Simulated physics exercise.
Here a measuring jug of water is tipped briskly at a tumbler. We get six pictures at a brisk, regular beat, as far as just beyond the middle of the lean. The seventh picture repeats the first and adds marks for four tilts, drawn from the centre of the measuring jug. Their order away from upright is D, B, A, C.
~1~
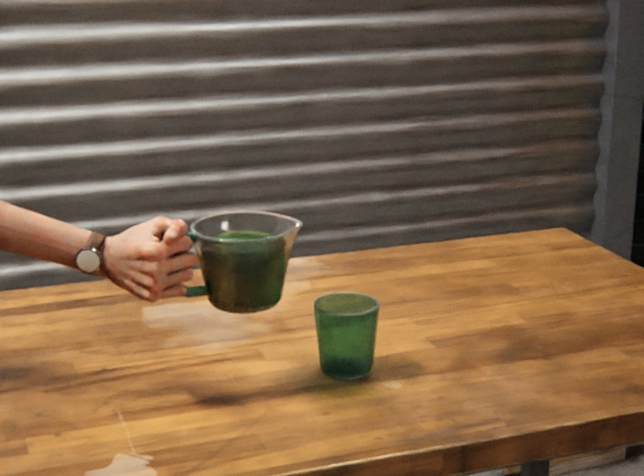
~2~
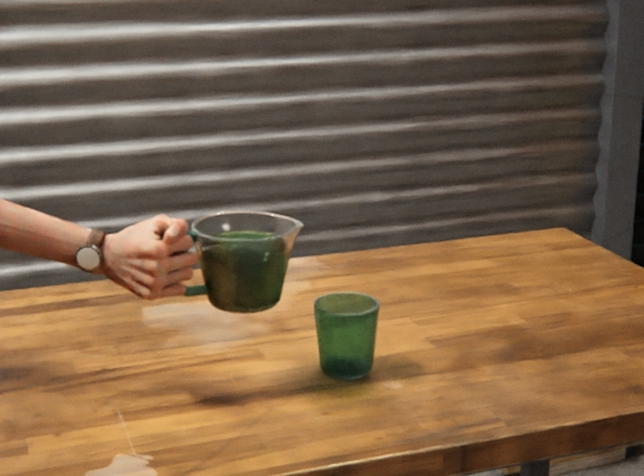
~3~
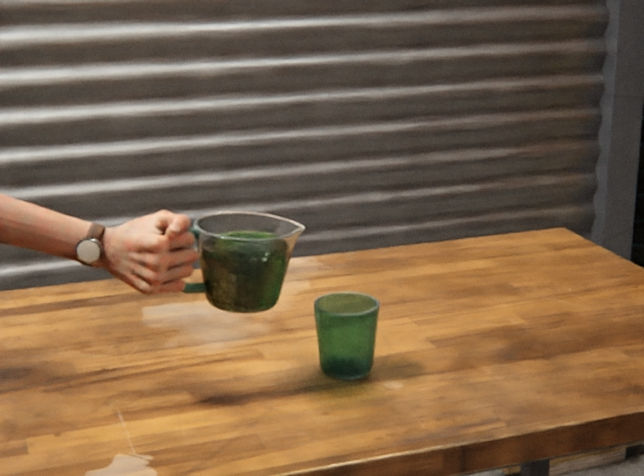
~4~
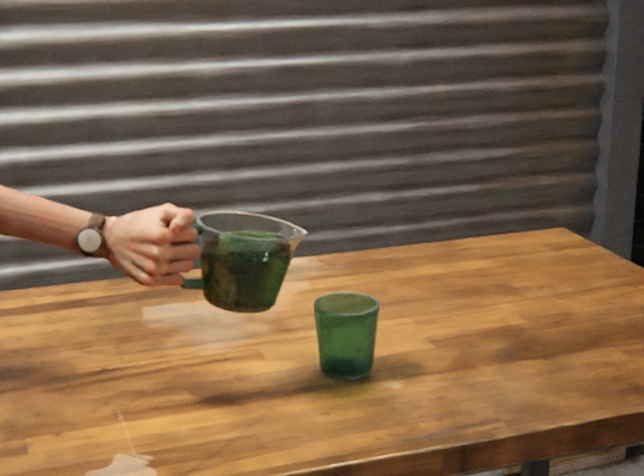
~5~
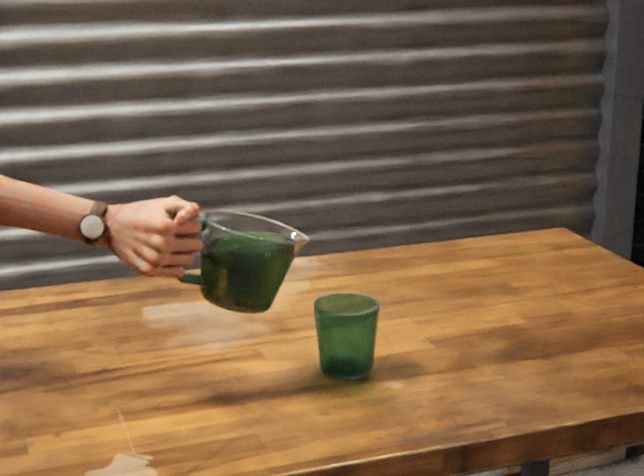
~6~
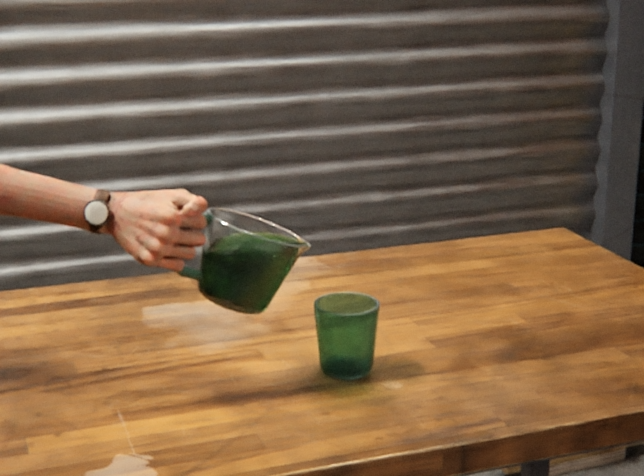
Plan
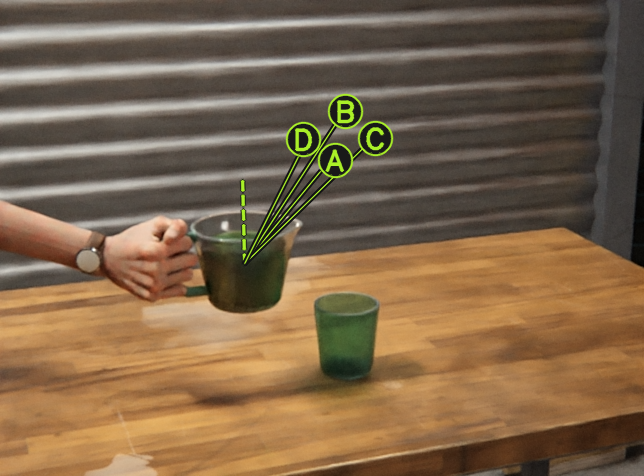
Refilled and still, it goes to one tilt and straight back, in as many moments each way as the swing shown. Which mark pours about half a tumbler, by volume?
It is A.
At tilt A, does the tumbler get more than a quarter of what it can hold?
Yes.
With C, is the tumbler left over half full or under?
Over half.
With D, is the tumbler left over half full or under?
Under half.
On the marked copy, A at (320, 171); B at (335, 124); C at (362, 149); D at (298, 156).
If A is chosen, the tumbler ends with about 49 % of what it can hold.
If B is chosen, the tumbler ends with about 30 % of what it can hold.
If C is chosen, the tumbler ends with about 70 % of what it can hold.
If D is chosen, the tumbler ends with about 15 % of what it can hold.
